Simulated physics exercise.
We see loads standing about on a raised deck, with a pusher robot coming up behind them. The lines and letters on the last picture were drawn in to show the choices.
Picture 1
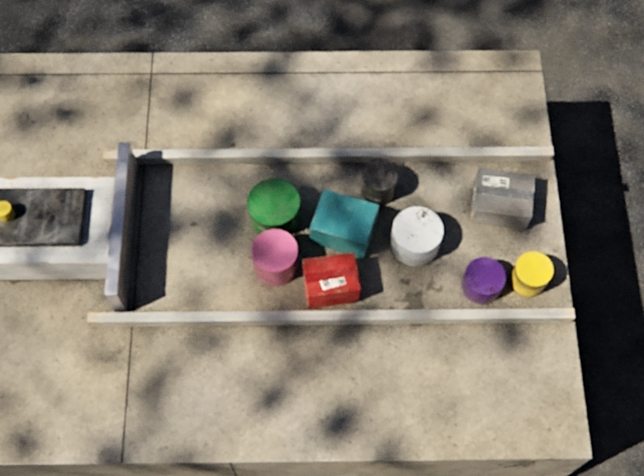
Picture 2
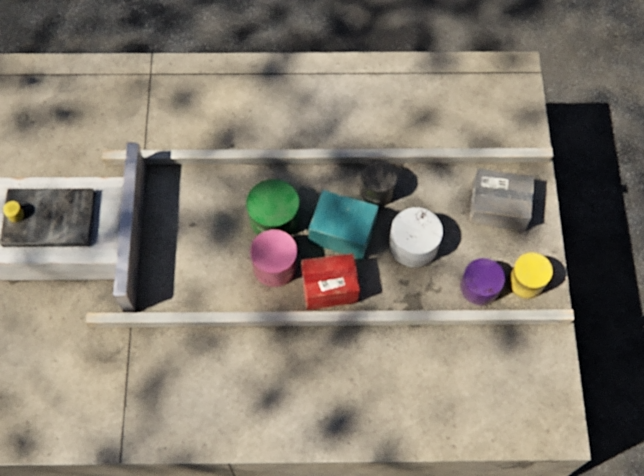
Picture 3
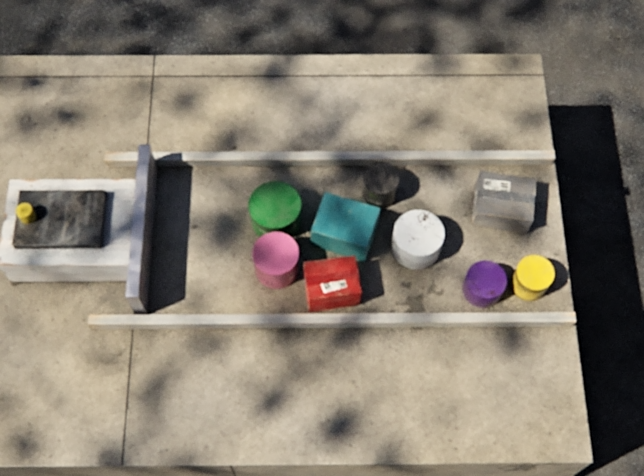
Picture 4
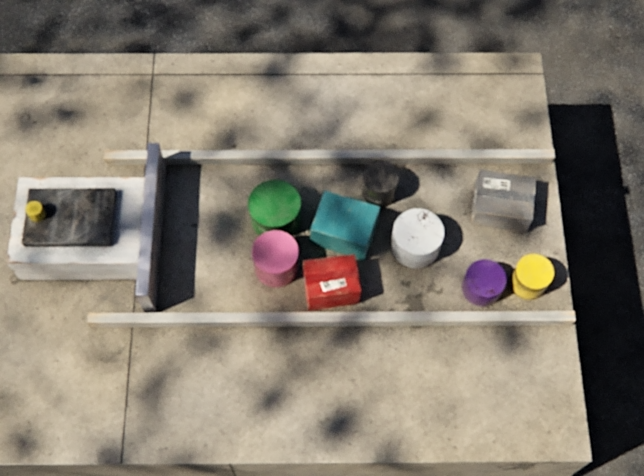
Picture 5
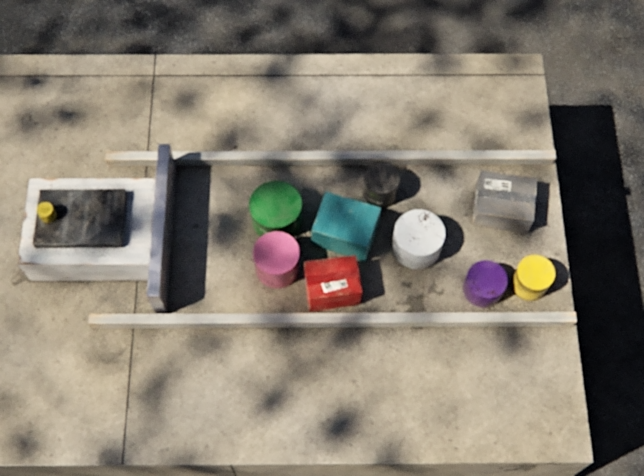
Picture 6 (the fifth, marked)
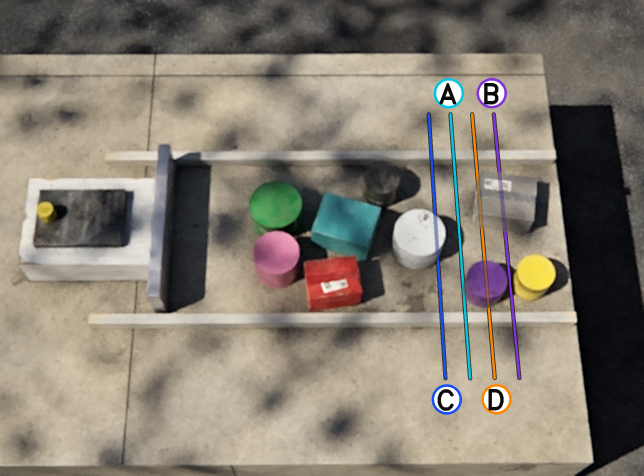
A pusher robot moves slowly right along a raised deck toward a group of motionless loads.
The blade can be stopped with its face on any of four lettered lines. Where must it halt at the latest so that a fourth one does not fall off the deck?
No farther than D.
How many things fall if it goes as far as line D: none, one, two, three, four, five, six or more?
In all, three.
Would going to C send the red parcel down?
By then, no.
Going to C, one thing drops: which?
The yellow pail goes over.
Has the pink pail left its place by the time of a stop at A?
By then, yes.
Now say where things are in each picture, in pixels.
The first frame shows robot (46, 216); pink pail (275, 258); white canister (416, 237).
The second frame shows robot (55, 217); green pail (273, 211).
The third frame shows robot (66, 218); grey parcel (504, 202).
The fourth frame shows robot (76, 216); red parcel (332, 283).
The fifth frame shows robot (87, 217); black pail (381, 185); pink pail (277, 260); white canister (418, 240).
On the marked copy, A at (460, 238); B at (506, 238); C at (437, 238); D at (483, 238).
Taking D. A third of the way, robot (205, 217); red parcel (347, 285); pink pail (306, 256).
Two thirds of the way, robot (324, 217); yellow pail (562, 278); purple canister (527, 293).
When it is over, robot (414, 216); grey parcel over the edge; white canister over the edge; three fallen.
As for the rest, A is within the limit but short; B drops five; C is within the limit but short.
